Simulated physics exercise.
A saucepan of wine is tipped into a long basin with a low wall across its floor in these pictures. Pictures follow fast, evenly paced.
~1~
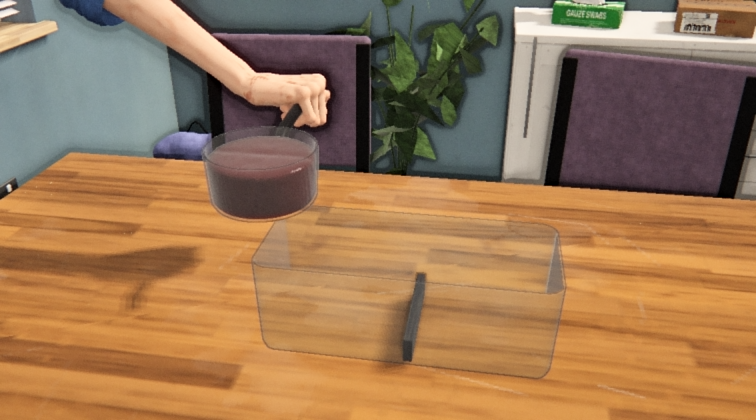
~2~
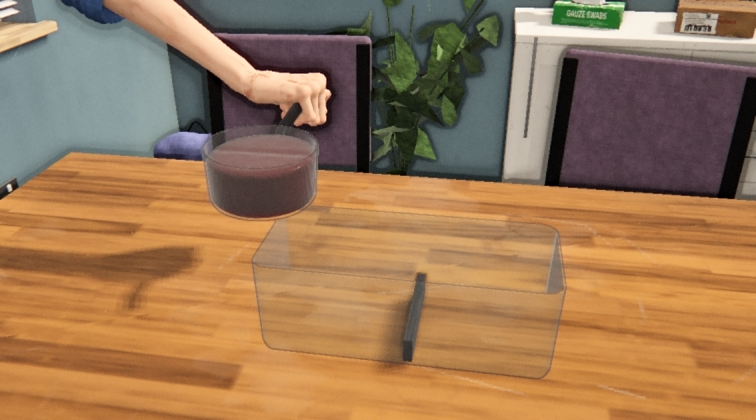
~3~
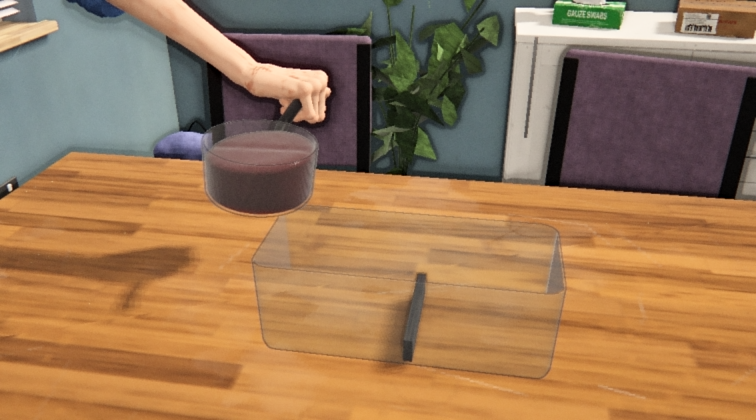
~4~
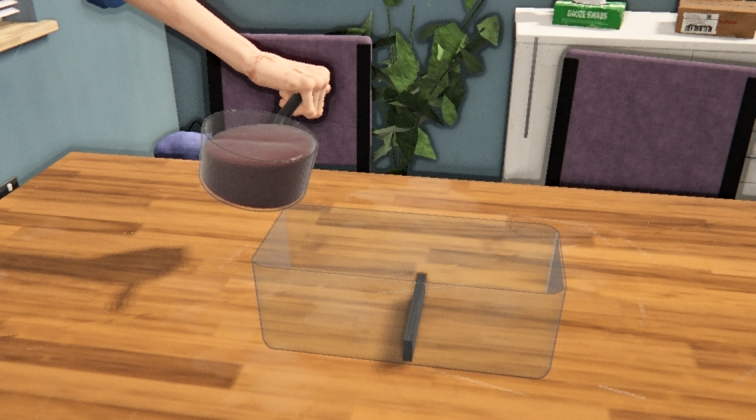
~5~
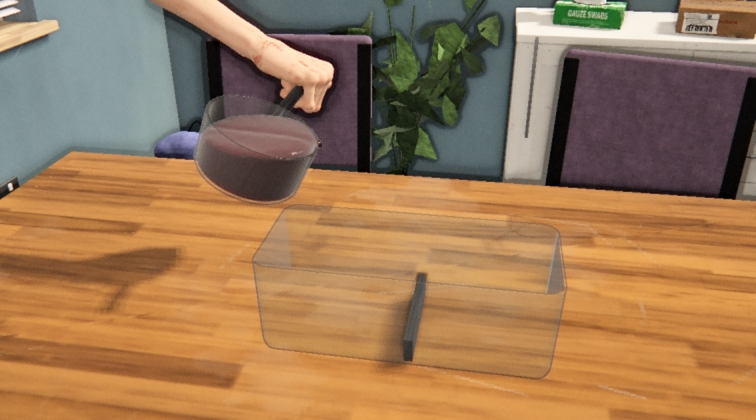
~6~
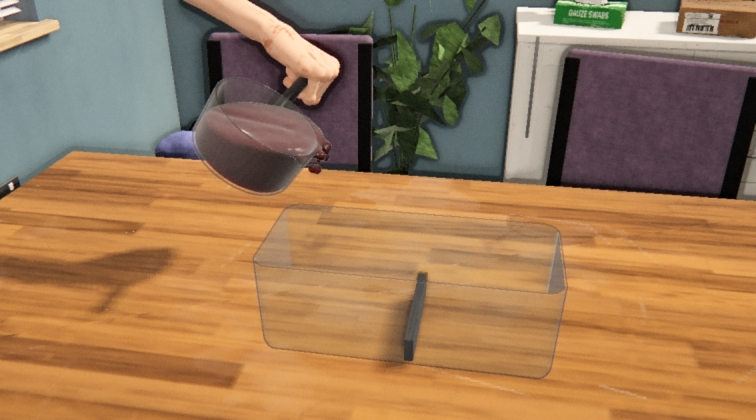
A hand tilting a clear saucepan of dark red wine rightward above a divided glass basin, the first drops slipping over its rim.
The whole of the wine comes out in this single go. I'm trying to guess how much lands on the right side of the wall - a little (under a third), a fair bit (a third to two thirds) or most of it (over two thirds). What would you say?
I would say a fair bit, a third to two thirds.
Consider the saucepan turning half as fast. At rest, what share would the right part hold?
I'd put it at some 35 percent.
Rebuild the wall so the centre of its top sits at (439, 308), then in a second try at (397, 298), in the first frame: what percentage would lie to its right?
The first gives 20 %, the second 75 %.
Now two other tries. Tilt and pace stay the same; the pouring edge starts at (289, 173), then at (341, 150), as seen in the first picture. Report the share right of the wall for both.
Close to 25 % for the first start and close to 70 % for the second.
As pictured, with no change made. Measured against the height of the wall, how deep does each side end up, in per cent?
30 left, 50 right, give or take.
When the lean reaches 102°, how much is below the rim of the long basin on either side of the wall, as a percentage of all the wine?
On the left 20 per cent, on the right 0 per cent.
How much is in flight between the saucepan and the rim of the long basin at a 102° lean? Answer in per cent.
Around 55 in a hundred.
A moment on, the saucepan is tipped right over and 26 per cent is still to pour, 18 is left of the wall and 0 right of it.
Next, the saucepan is tipped right over and 1 per cent is still to pour, 30 is left of the wall and 63 right of it.
Then the saucepan is tipped right over and 0 per cent is still to pour, 40 is left of the wall and 57 right of it.
Later the saucepan is tipped right over and 0 per cent is still to pour, 42 is left of the wall and 56 right of it.
In the end 42 per cent lies left of the wall, 56 right of it and 2 outside.
